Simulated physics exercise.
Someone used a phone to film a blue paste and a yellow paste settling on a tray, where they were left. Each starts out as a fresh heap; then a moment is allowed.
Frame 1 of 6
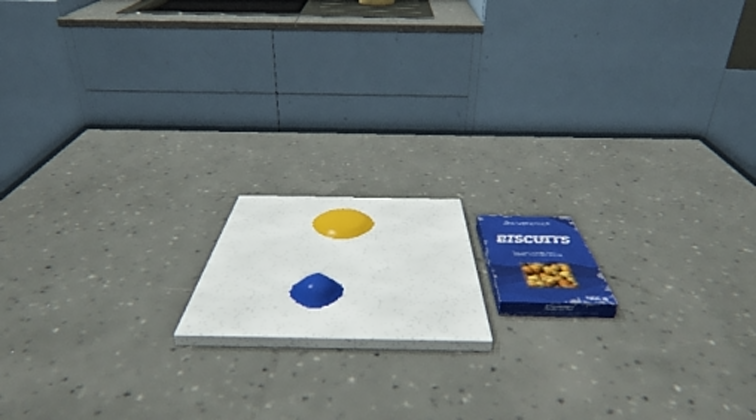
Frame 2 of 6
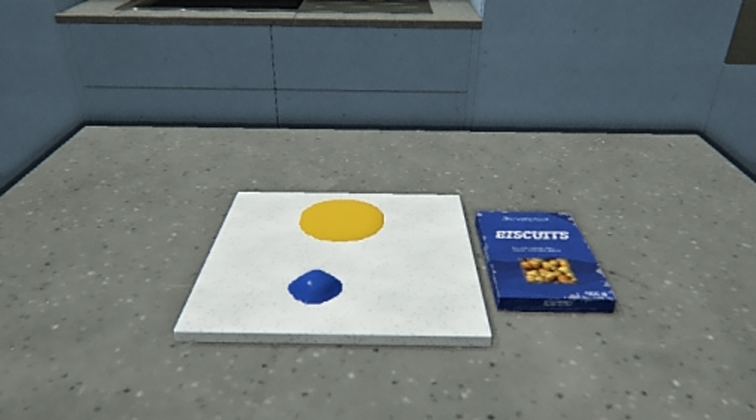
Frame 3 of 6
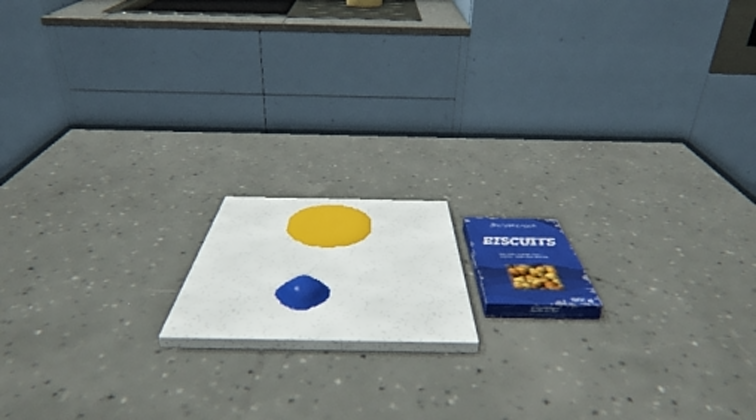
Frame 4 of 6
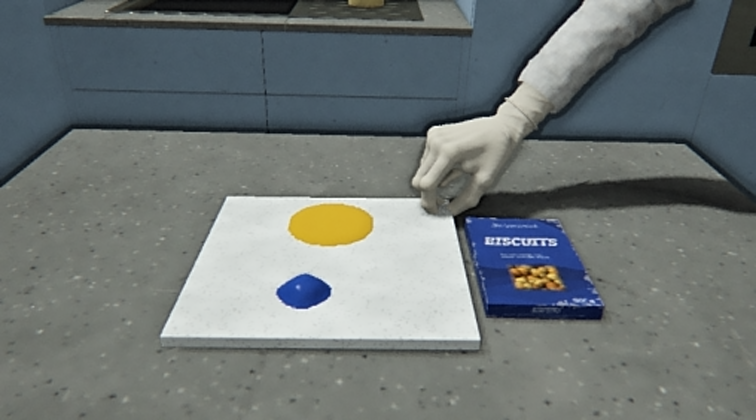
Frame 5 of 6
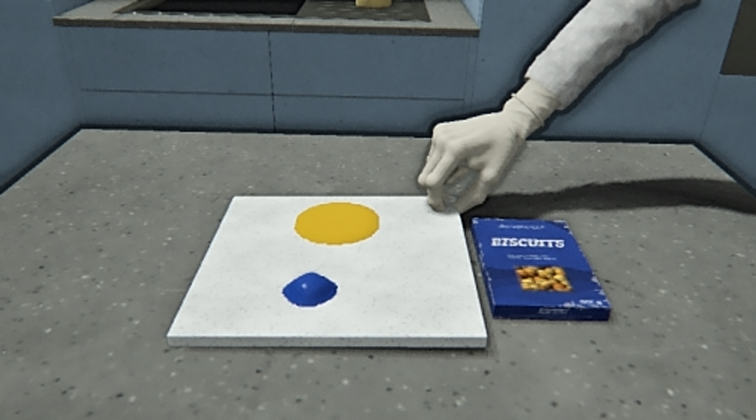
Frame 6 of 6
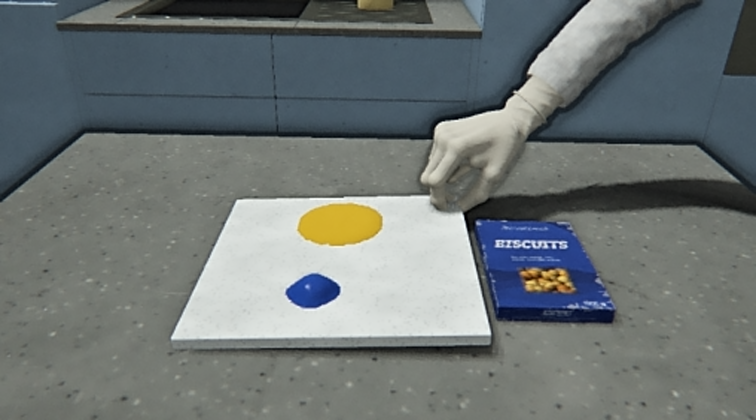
In this clip, a yellow paste spreads thin on a white tray beside a biscuit packet while a blue paste stays mounded, then a gloved hand takes the tray's far right corner and the tray tilts very slightly.
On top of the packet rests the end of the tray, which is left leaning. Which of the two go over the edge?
My prediction: The blue paste stays on the surface; the yellow paste stays on the surface.
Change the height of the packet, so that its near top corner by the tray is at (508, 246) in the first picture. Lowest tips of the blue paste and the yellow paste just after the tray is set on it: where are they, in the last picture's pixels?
The first tip is at (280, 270), the second at (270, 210).
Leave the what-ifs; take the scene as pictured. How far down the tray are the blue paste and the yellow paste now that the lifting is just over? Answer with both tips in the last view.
You'd find them at (289, 288) and (302, 221), in that order.
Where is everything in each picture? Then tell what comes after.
In the first picture, the tray lies flat; blue paste (316, 284) a mound; yellow paste (343, 221) a low mound; packet (558, 310).
The second picture shows they settle; blue paste (315, 280) a mound; yellow paste (342, 218) spread thin.
The third picture shows at rest; blue paste (303, 286) a mound; yellow paste (330, 224) spread thin.
The fourth picture shows a hand takes the end; blue paste (304, 285) a mound; yellow paste (331, 222) spread thin.
In the fifth picture, the end is rising; blue paste (310, 283) a mound; yellow paste (338, 221) spread thin.
The sixth picture shows the tray slopes by about 3°; blue paste (313, 284) a mound; yellow paste (341, 222) spread thin; packet (556, 315).
Shortly, slope about 4°; the blue paste has not moved; the yellow paste has not moved.
Then, the blue paste has not moved; the yellow paste has not moved.
At the finish, slope about 4°; the blue paste has not moved; the yellow paste has not moved.
